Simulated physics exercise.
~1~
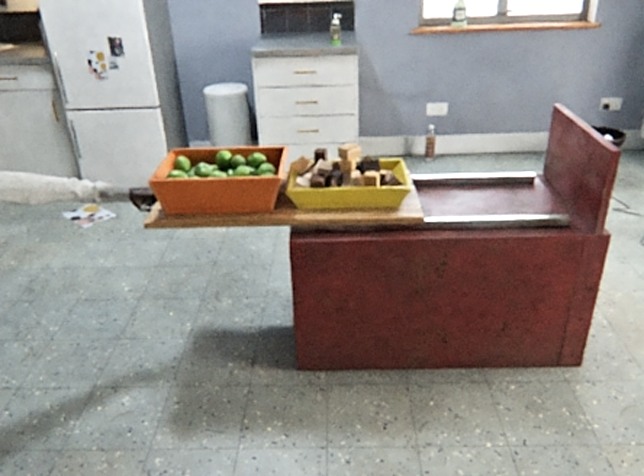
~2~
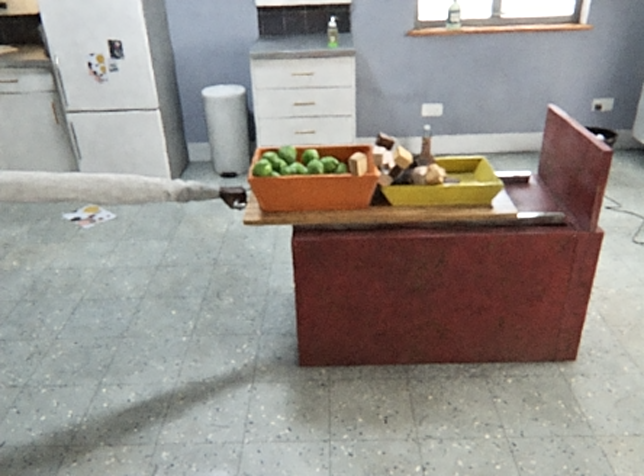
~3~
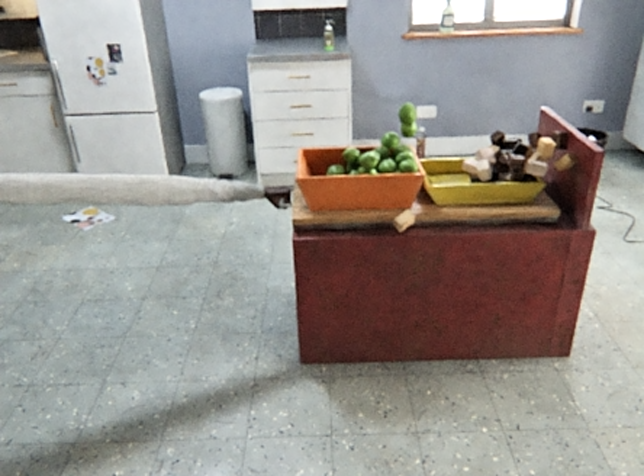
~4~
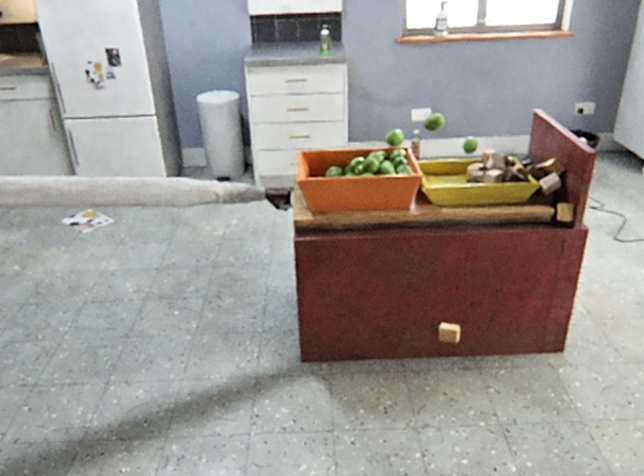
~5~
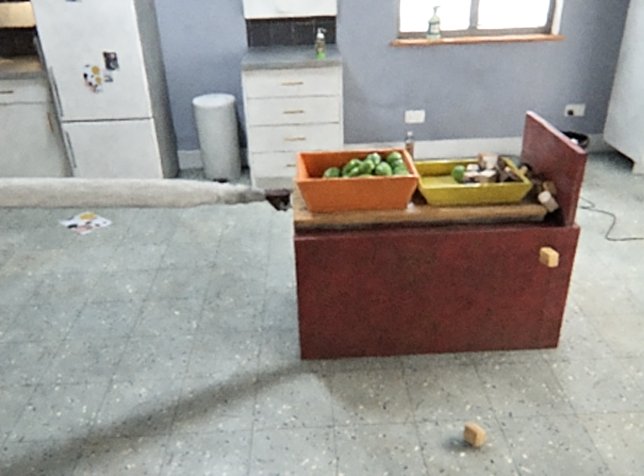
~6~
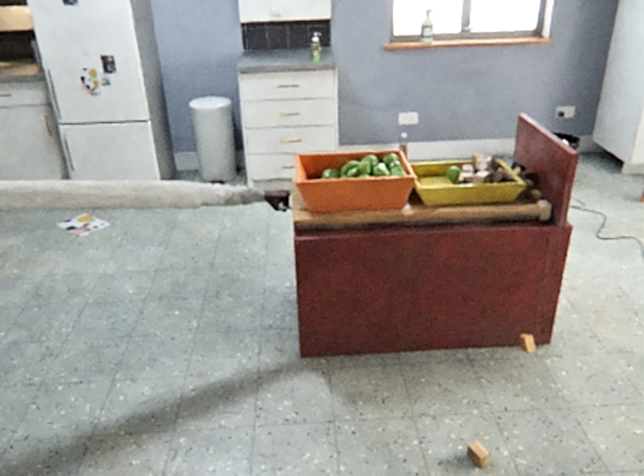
The video shows a wooden shelf holding an orange basket of green fruit and a yellow basket of wooden blocks sliding right into a red unit and stopping abruptly. Fruit and blocks fly up, some landing outside the baskets, and two blocks end up on the floor.
